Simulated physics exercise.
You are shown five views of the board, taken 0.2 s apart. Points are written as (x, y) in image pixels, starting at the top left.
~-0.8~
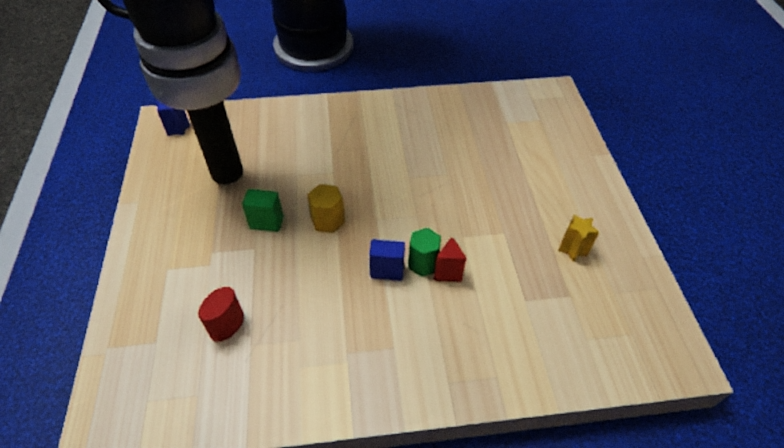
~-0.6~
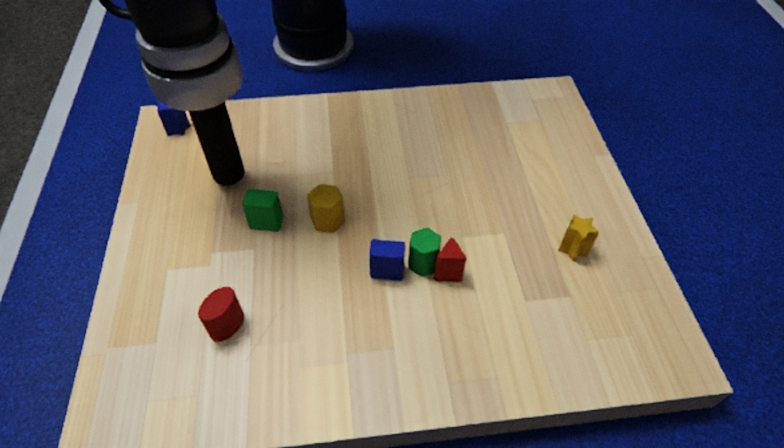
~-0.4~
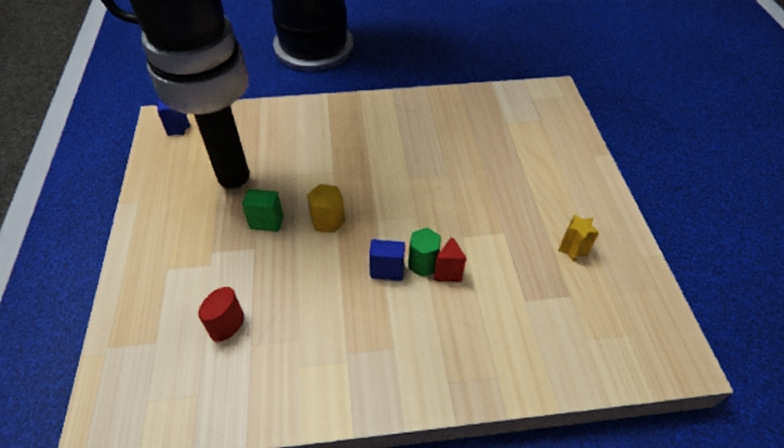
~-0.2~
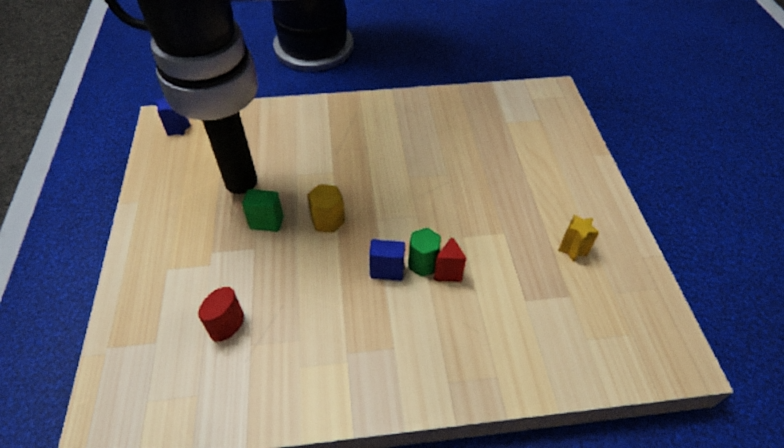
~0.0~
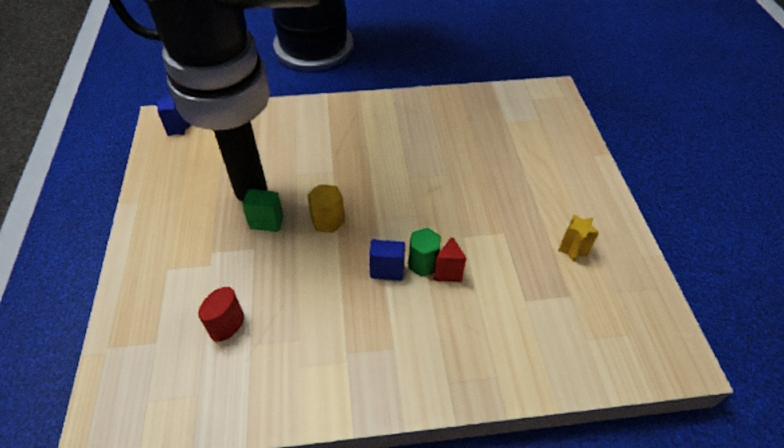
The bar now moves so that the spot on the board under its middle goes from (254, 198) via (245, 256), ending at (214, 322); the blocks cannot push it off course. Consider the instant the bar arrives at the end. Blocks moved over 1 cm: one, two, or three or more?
Two.
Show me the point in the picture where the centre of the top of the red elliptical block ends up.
It will likely be found at (211, 331).
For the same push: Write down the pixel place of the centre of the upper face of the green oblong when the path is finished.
It should be at about (271, 218).
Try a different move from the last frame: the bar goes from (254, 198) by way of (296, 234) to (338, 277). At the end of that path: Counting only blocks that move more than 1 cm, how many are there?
That's one.
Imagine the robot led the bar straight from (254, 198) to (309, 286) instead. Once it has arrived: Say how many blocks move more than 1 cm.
Count: One.
What follows on the original path. One third of the way, bar at (248, 230); green oblong at (271, 218), turned 95° anticlockwise.
Two thirds of the way, bar at (234, 271); green oblong at (271, 218), turned 95° anticlockwise.
At the end, bar at (211, 316); red elliptical block at (211, 331); green oblong at (271, 218), turned 95° anticlockwise; yellow hexagon still.
